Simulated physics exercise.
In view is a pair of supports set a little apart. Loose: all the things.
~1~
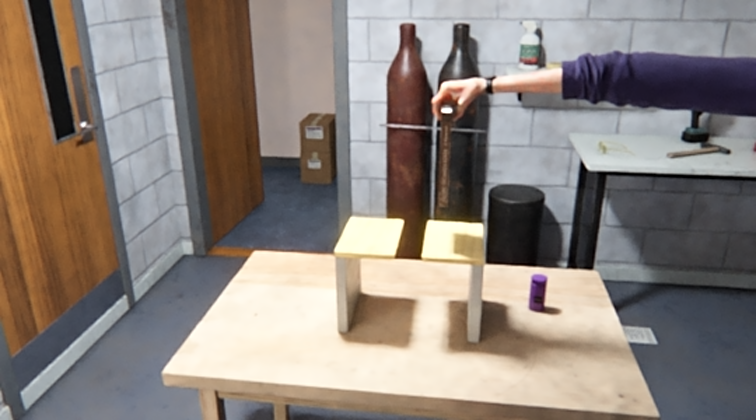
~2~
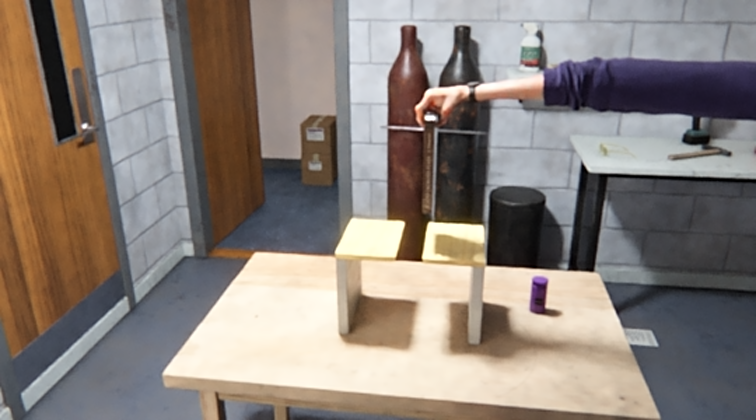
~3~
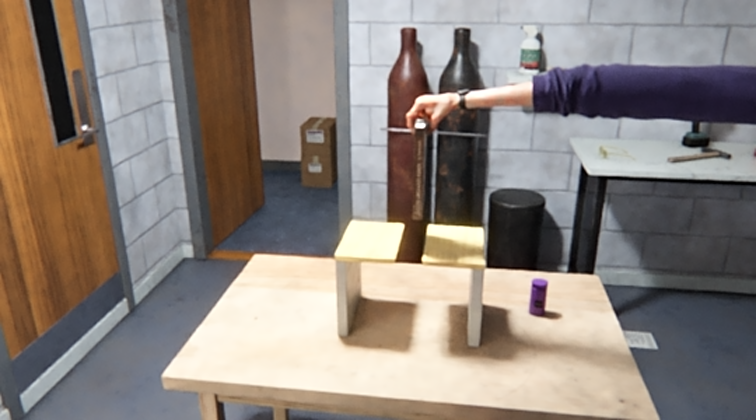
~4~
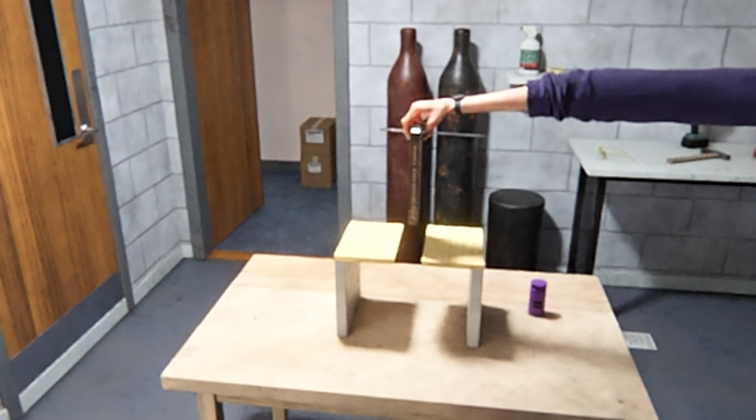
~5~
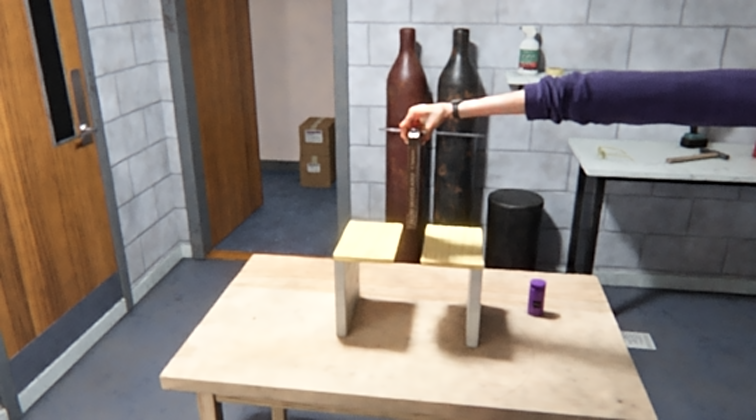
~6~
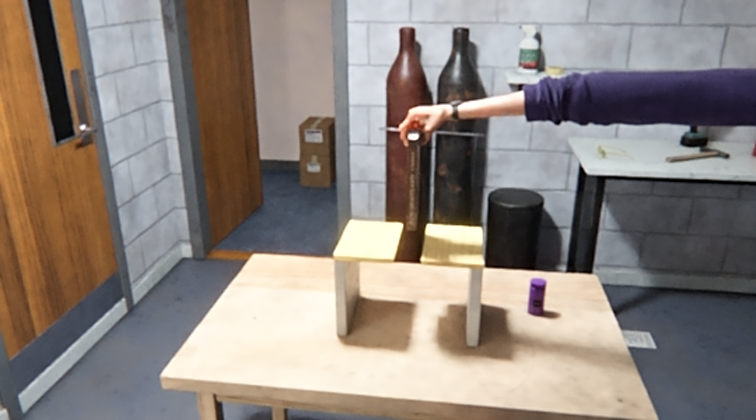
A hand held a thin, dark book upright above two yellow-topped supports on a wooden table, moved it a little to the left, and lowered it slightly until it hovered over the gap.
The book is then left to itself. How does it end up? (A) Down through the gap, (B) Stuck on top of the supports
Answer: A.
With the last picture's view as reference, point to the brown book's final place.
Near pixel (411, 281).
Then, 0.30 s after the last picture, brown book slid about its own width near (412, 244).
Then, 0.40 s after the last picture, brown book slid well along near (411, 272).
At rest, moved from the start, brown book; purple shaker in place. Seen from the same camera at the end, brown book near (411, 281). The book reaches the table.
